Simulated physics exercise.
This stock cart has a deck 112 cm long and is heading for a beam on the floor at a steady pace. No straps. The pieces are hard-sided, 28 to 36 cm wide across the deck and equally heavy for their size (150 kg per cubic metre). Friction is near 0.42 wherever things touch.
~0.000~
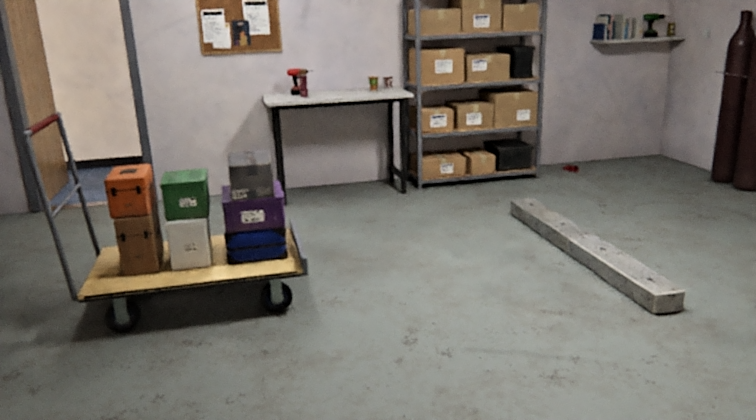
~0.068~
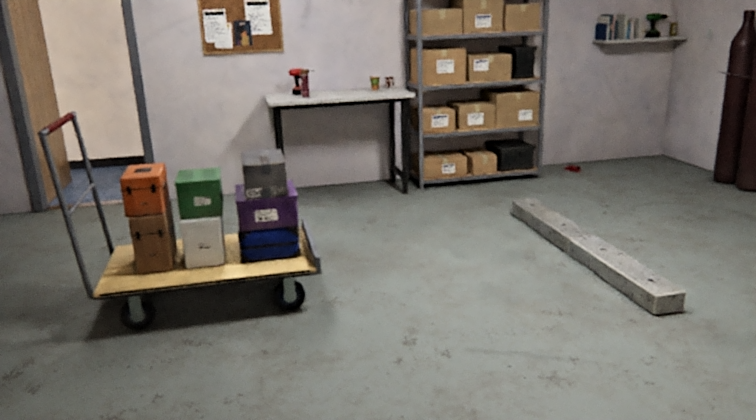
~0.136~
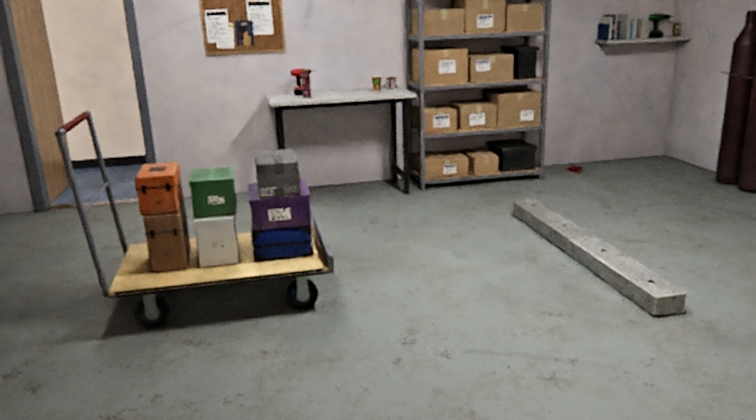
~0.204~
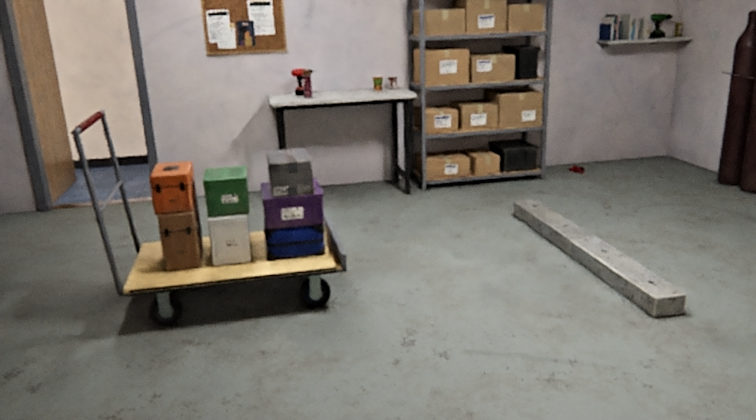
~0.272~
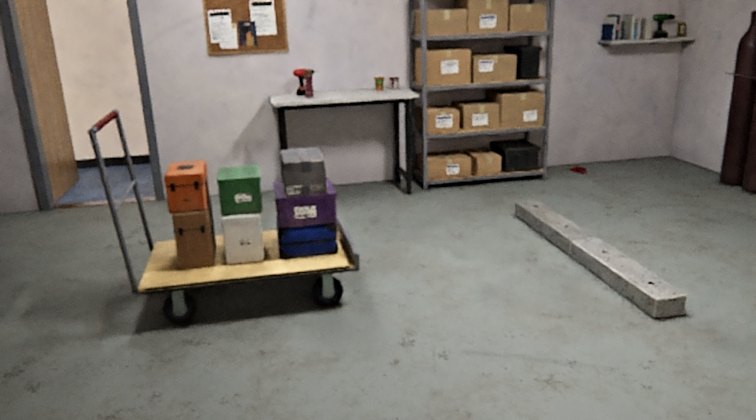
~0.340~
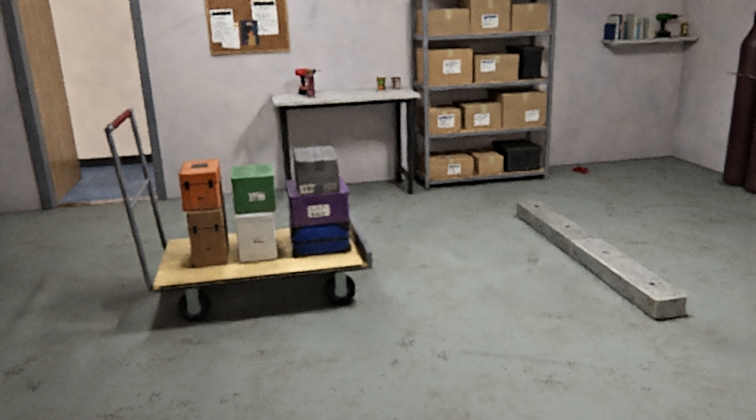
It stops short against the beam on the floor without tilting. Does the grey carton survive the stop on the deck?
The grey carton stays on at this speed.
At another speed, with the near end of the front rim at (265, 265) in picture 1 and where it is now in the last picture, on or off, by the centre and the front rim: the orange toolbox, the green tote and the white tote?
Then orange on, green off, white on.
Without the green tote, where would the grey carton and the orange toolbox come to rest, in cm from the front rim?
Then grey 10 behind, orange 60 behind.
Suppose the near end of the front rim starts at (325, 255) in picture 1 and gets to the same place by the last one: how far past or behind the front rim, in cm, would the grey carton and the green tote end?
In that case grey 20 behind, green 50 behind.
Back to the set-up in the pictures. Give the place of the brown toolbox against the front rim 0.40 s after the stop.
Some 75 cm behind it.
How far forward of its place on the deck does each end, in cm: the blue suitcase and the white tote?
Forward: Blue 5, white 10.
Impact comes at 1.72 s.
After 2.12 s the grey carton is 7 cm behind the rim, tilted 0°, near (580, 149) in the last picture's view.
After 2.52 s the grey carton is 7 cm behind the rim, tilted 0°, near (580, 149) in the last picture's view.
At rest, 4.0 s, nothing is past the rim; behind it, orange toolbox, brown toolbox, grey carton, blue suitcase, white tote, green tote and purple tote.
